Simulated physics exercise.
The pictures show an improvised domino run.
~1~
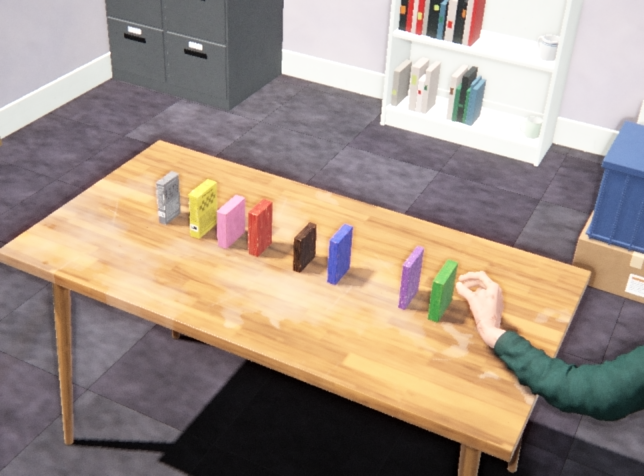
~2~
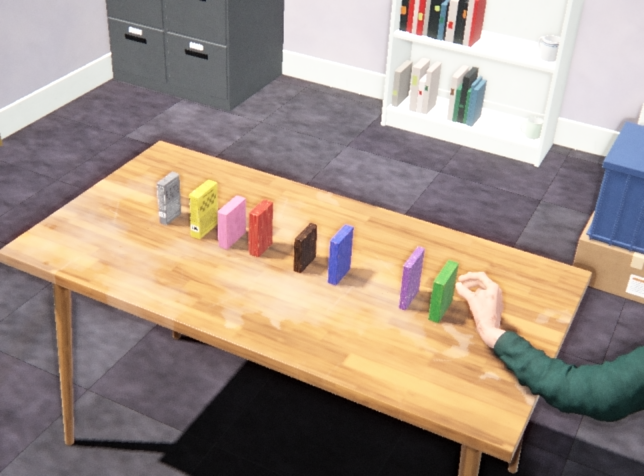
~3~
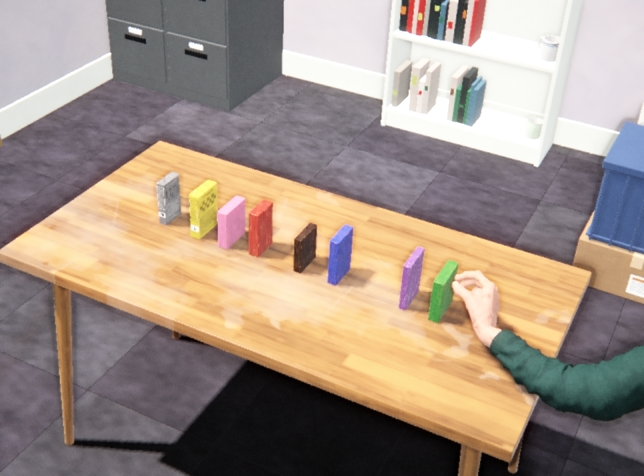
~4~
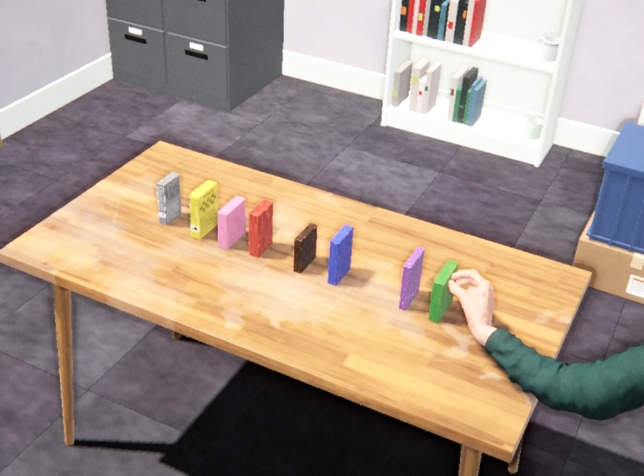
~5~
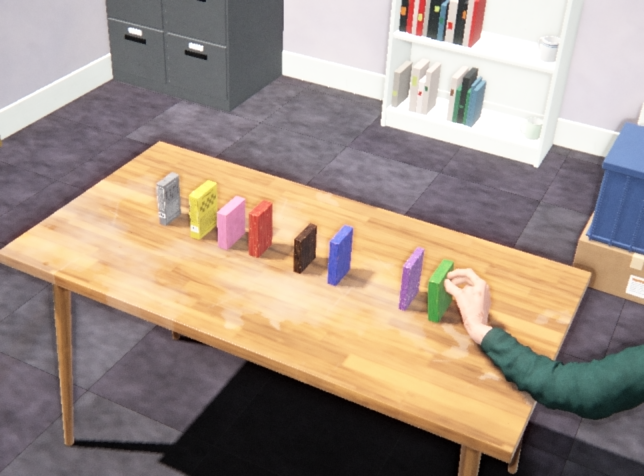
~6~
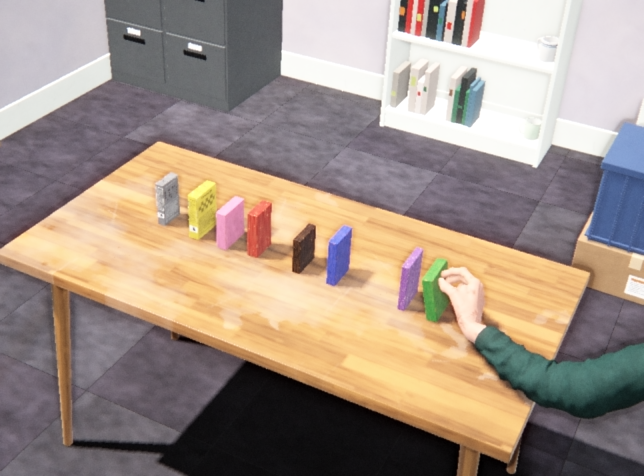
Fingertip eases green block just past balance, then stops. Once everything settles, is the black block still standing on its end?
It will fail to fall.
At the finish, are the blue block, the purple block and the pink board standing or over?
At the end the blue block is standing, the purple block has fallen, and the pink board is standing.
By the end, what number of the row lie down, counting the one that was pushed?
Total: 2.
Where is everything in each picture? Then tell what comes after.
Black block (305, 248); red board (260, 228), in the first picture.
Blue block (340, 255); yellow packet (204, 210), in the second picture.
Purple block (411, 279); red board (261, 229), in the third picture.
Pink board (232, 223); blue block (340, 255), in the fourth picture.
Green block 6° over; yellow packet (204, 210); purple block (411, 279), in the fifth picture.
Green block 13° over; black block (304, 249); red board (259, 229), in the sixth picture.
Then, 0.30 s later than the last frame, green block 59° over; purple block tilted by 37°.
Then, 0.40 s later than the last frame, green block 77° over; purple block on its side.
Then, 0.50 s later than the last frame, black block resting near (304, 249).
When it is over, lying over on the table, purple block; the other 5 as before. End places, in pixels of the last picture, black block near (304, 249).
